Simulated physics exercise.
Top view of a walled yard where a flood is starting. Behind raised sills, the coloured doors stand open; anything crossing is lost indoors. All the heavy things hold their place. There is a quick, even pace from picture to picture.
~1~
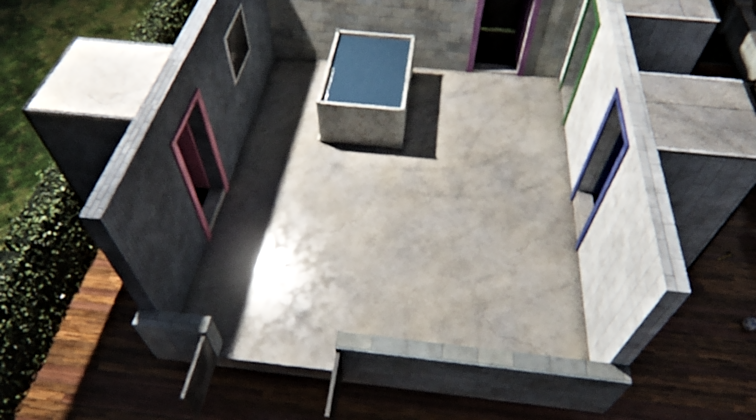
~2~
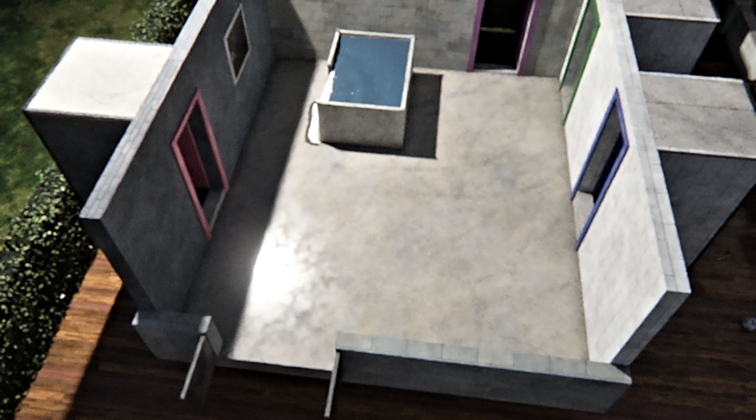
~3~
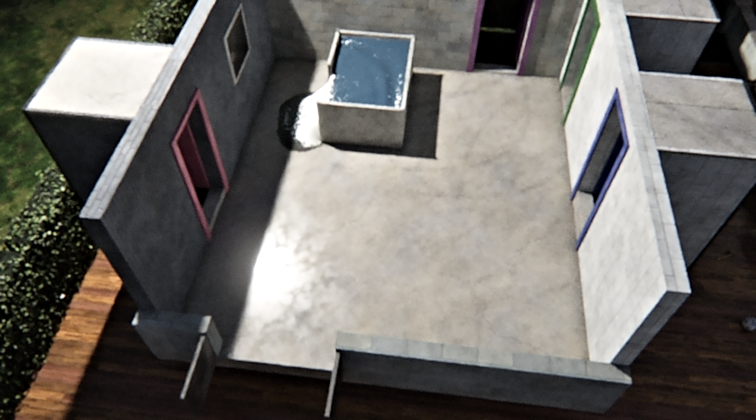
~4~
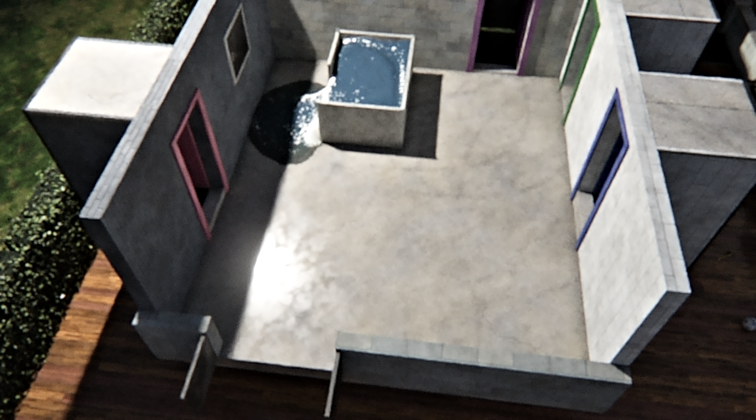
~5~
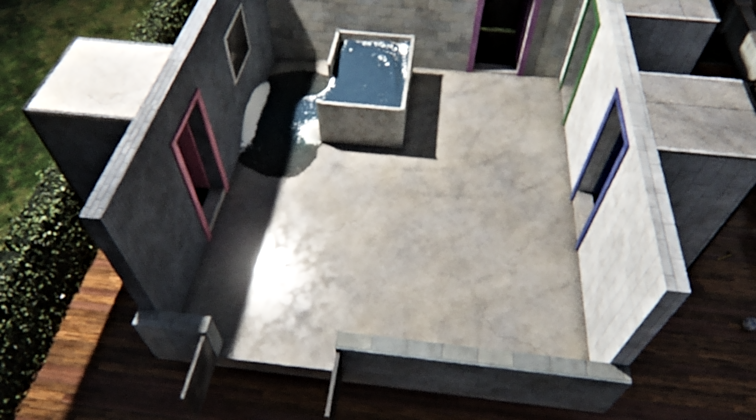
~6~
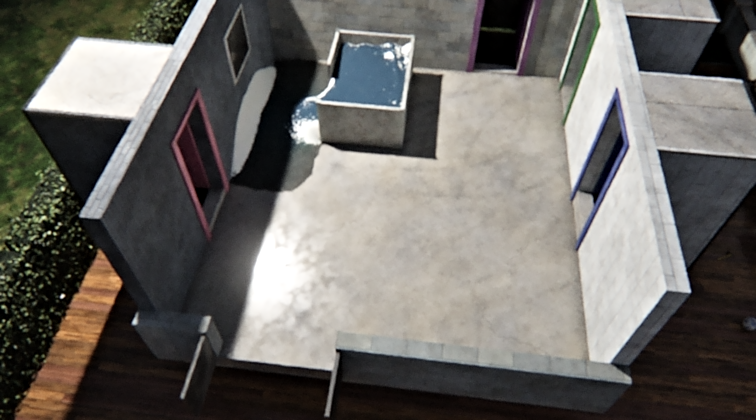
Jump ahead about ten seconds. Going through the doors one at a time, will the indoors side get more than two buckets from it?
Outcome: Purple door: Within two buckets. Blue door: Within two buckets. Pink door: Within two buckets. Green door: Within two buckets.
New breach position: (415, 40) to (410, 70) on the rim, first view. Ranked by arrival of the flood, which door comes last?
Latest of all is the pink-painted one.
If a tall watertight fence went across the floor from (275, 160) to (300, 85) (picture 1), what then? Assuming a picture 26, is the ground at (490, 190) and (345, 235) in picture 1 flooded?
Result, in order: Bone-dry / swamped.
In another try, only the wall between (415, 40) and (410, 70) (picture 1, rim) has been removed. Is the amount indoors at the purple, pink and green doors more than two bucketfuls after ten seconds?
Log - purple runs over the limit, pink keeps within bounds, green runs over the limit.
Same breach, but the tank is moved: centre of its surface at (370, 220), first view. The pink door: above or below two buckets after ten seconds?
Briefly, pink crosses the line.
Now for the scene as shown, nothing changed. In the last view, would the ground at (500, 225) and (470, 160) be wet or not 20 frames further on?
Taken in order, bone-dry then bone-dry.
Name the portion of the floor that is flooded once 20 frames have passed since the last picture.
My guess is around 50 in a hundred.
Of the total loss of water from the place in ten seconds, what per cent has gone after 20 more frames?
Roughly 25 %.
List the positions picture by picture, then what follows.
In the first picture, still water in the water tank at (368, 71).
In the second picture, the front is at (317, 144), out from the gap at (328, 107).
In the third picture, the front is at (287, 105), out from the gap at (328, 110).
In the fourth picture, the front is at (261, 101), out from the gap at (328, 111).
In the fifth picture, the front is at (240, 156), out from the gap at (328, 111).
In the sixth picture, the front is at (232, 179), out from the gap at (328, 111).
A moment on, water covers 15 % of the floor; the purple door not reached, the blue door not reached, the pink door wet at the sill, nothing in, the green door not reached.
Next, water covers 30 % of the floor; the purple door not reached, the blue door not reached, the pink door under two buckets in, the green door not reached.
Then, water covers 50 % of the floor; the purple door wet at the sill, nothing in, the blue door not reached, the pink door under two buckets in, the green door wet at the sill, nothing in.
Later, water covers 65 % of the floor; the purple door wet at the sill, nothing in, the blue door wet at the sill, nothing in, the pink door under two buckets in, the green door wet at the sill, nothing in.
In the end, water covers 90 % of the floor; the purple door wet at the sill, nothing in, the blue door wet at the sill, nothing in, the pink door under two buckets in, the green door wet at the sill, nothing in.
